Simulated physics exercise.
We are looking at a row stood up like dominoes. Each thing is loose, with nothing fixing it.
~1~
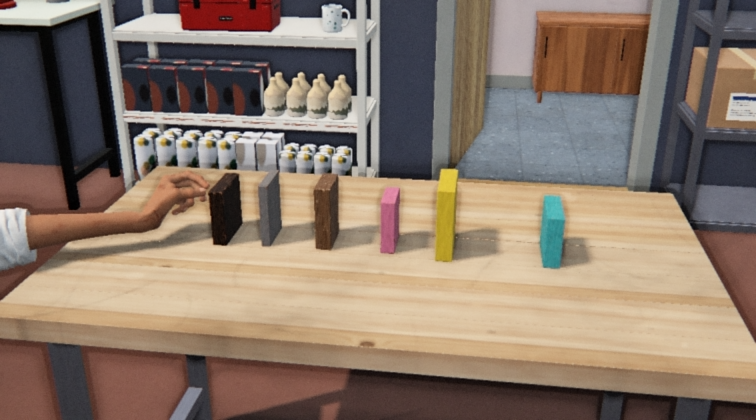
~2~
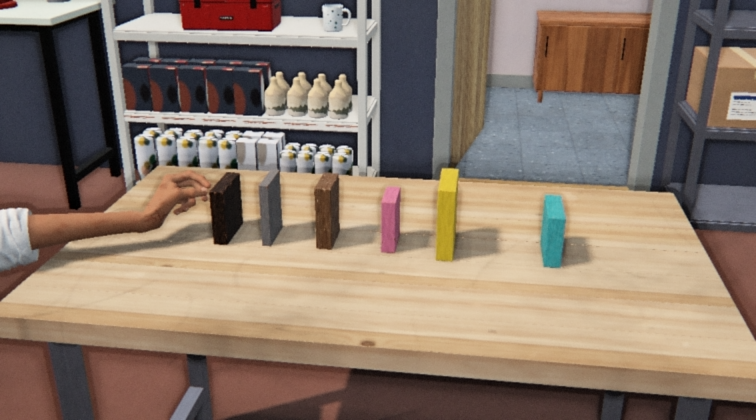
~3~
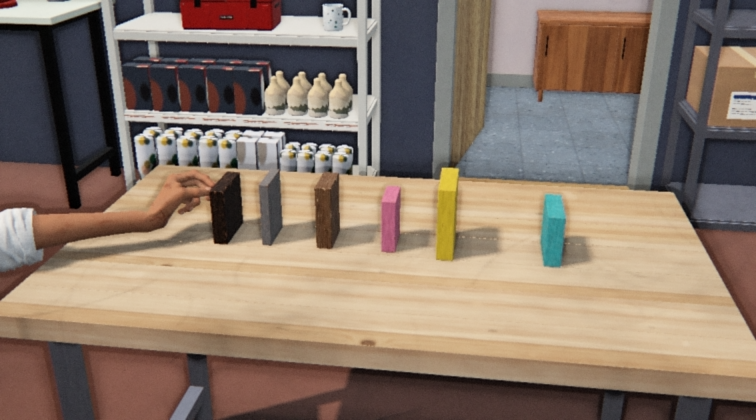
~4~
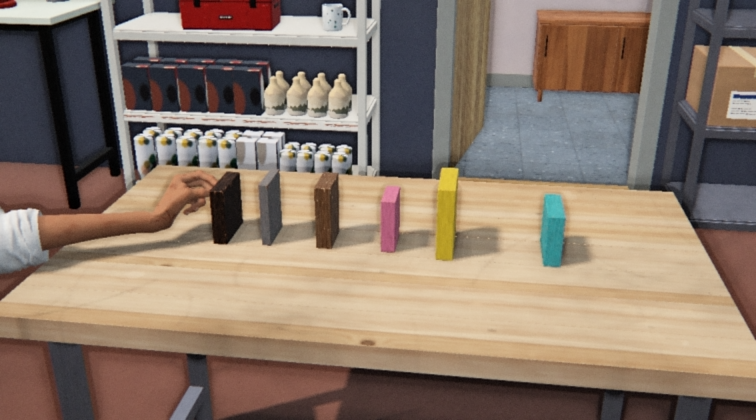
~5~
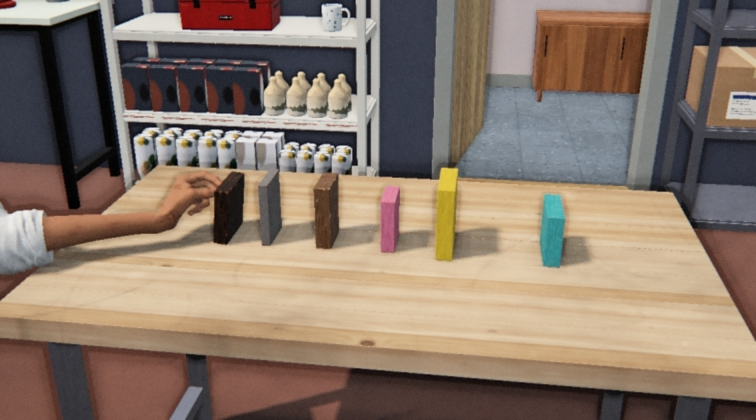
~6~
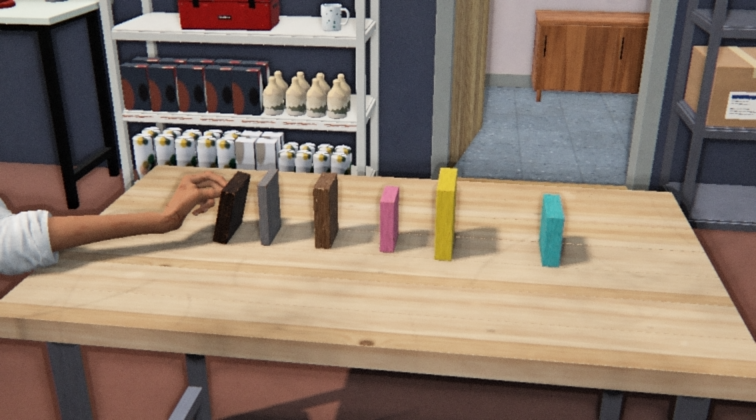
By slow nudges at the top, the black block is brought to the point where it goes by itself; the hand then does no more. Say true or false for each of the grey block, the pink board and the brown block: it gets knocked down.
Grey block - true; pink board - true; brown block - true.
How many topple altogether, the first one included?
The count is 6.
Then, 0.50 s after the last picture, black block 76° over; grey block tipped 69° from how it was near (304, 224); brown block tipped 45° from how it was near (352, 215).
Then, 0.90 s after the last picture, black block 77° over; brown block on its side near (366, 229); grey block tipped 75° from how it was near (306, 227); pink board on its side near (425, 240).
At rest, tipped over on the table, pink board, yellow board, grey block and brown block. Seen from the same camera at the end, grey block near (307, 227), pink board near (425, 240).
